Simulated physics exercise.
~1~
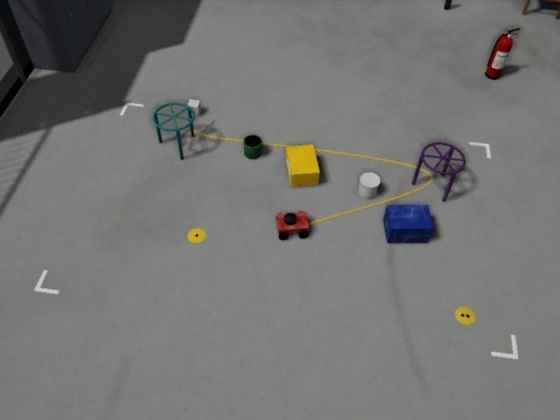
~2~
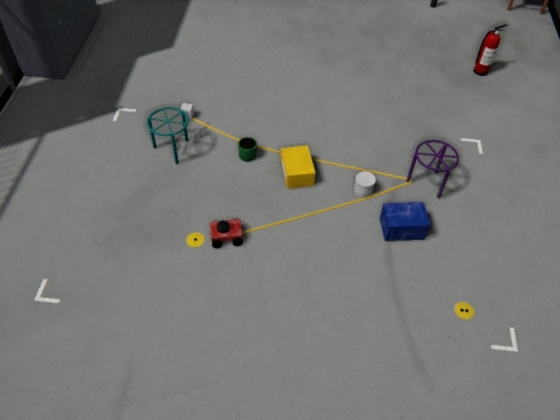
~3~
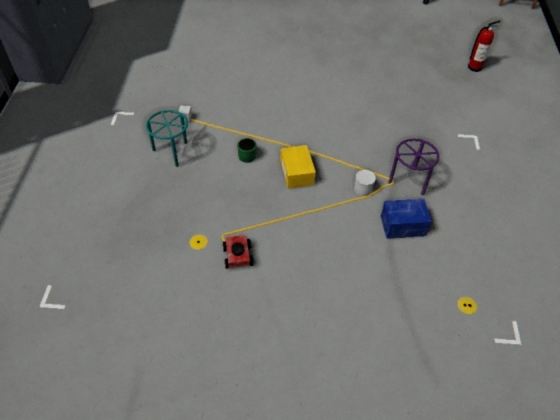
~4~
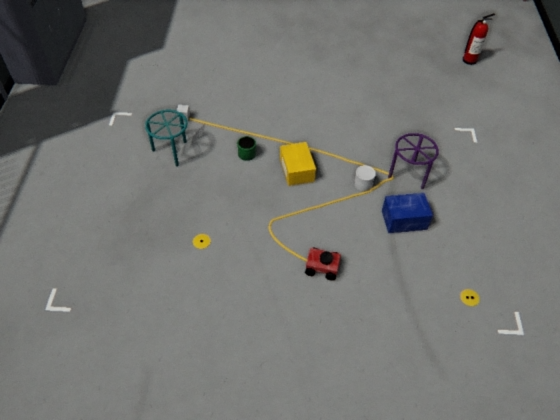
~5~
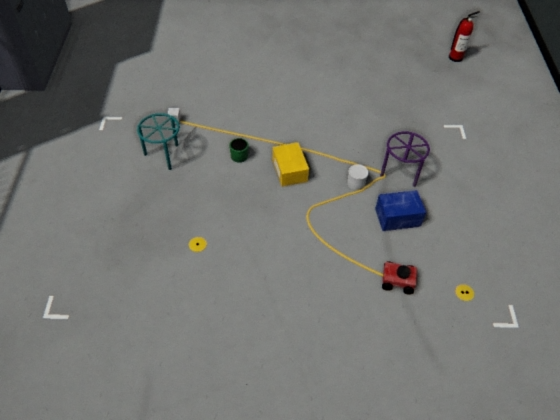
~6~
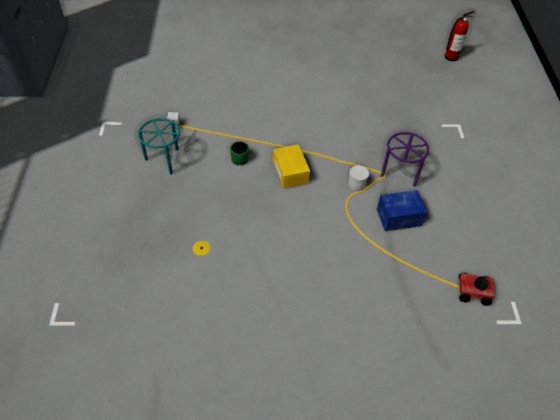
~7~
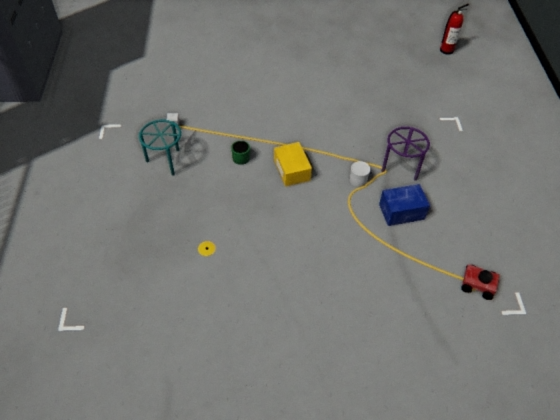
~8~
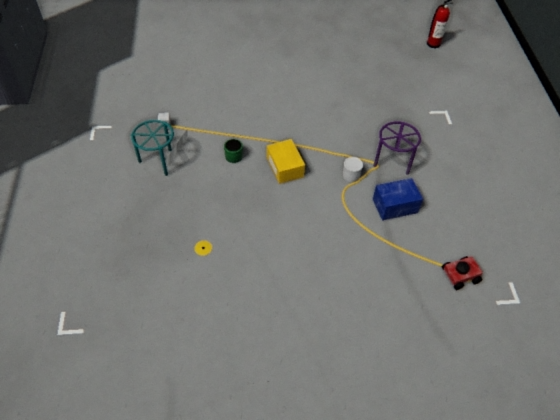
A small red cart tows a thin yellow lead across a grey hallway floor, seen from high above as the view drifts slightly. The lead runs from a small white box by the teal stool at left, past a green pot, yellow carton and white bucket, to the purple stool at right, near a blue crate. The cart rolls left to the nearer yellow mark, and the purple stool shifts slightly left, staying upright. Turning, the cart drives right, the lead curving loosely behind. It stops over the right-hand mark, the lead still reaching the white box.
